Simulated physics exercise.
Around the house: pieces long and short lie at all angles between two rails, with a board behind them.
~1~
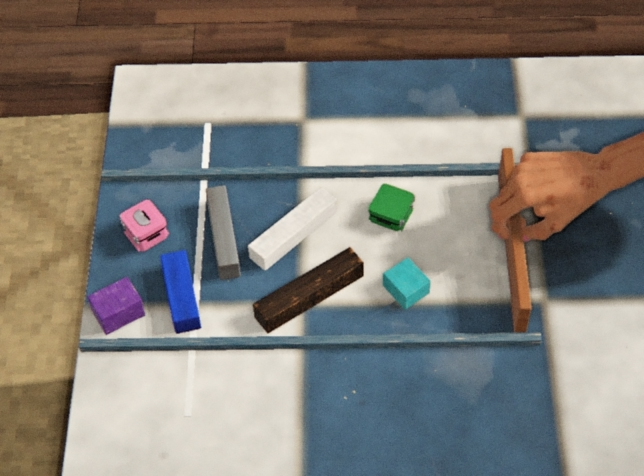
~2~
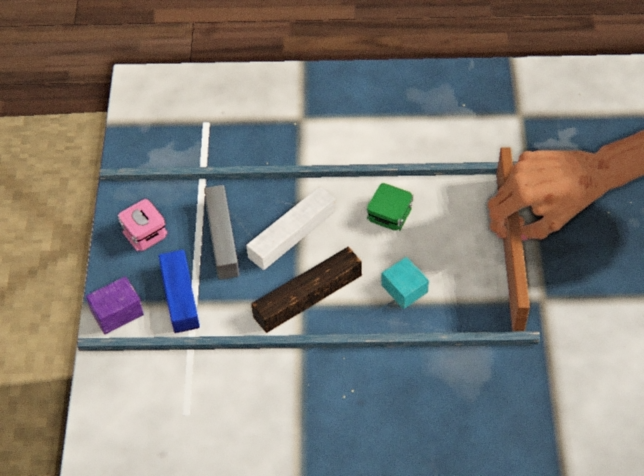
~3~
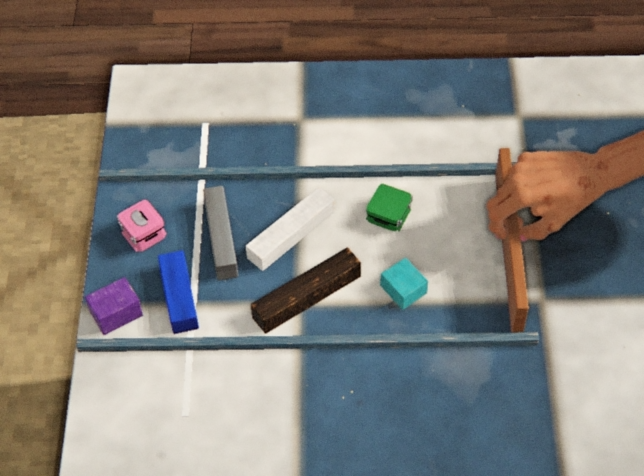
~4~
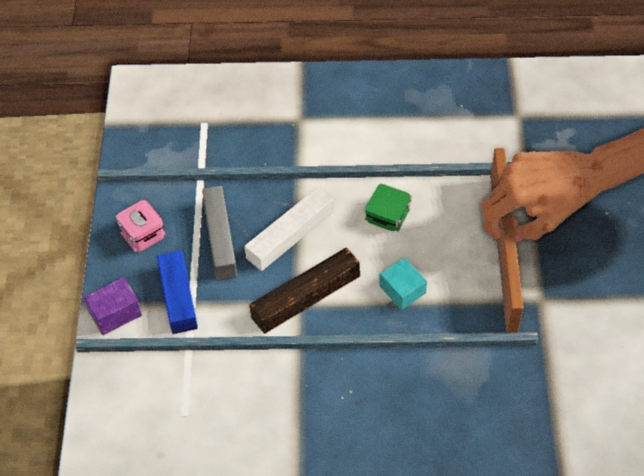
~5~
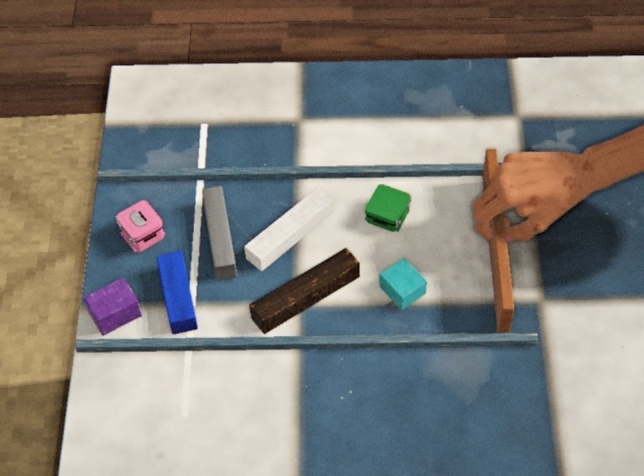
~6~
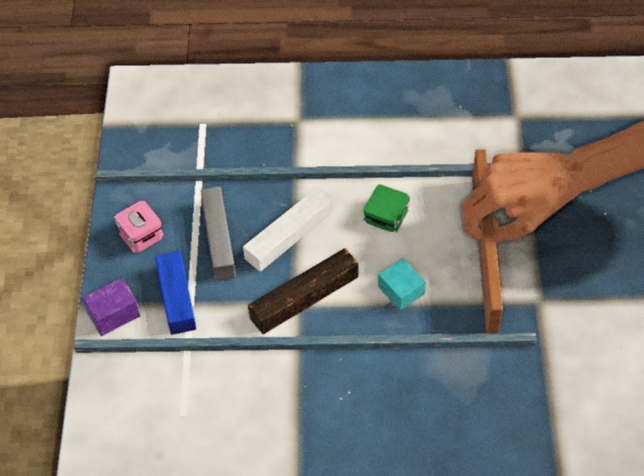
On a blue and white checked surface, a hand slides a wooden board slightly left between two rails, the scattered coloured pieces staying still.
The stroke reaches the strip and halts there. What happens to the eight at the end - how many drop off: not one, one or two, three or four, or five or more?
The count of those that drop off: One or two.
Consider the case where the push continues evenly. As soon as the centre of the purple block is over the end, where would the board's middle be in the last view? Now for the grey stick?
For the purple block, about (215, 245); for the grey stick, about (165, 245).
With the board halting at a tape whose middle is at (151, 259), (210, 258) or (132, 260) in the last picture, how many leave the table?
In order, the counts are 4, 1 and 5.
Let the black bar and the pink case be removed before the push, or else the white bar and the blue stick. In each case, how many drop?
In order, the numbers are 0 and 0.
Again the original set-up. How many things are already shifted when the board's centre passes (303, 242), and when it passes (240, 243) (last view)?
5 by the first point, 8 by the second.
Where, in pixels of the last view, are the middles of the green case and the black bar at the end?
The green case ends at (179, 217) and the black bar at (143, 278).
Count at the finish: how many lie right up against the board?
It adds up to 2.
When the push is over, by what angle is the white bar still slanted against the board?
Misalignment: Close to 15°.
Soon after, none off yet; purple block at rest near (112, 307); pink case at rest near (140, 228); blue stick at rest near (176, 293).
By the end, the number that fall off is one or two; fallen, pink case and purple block.
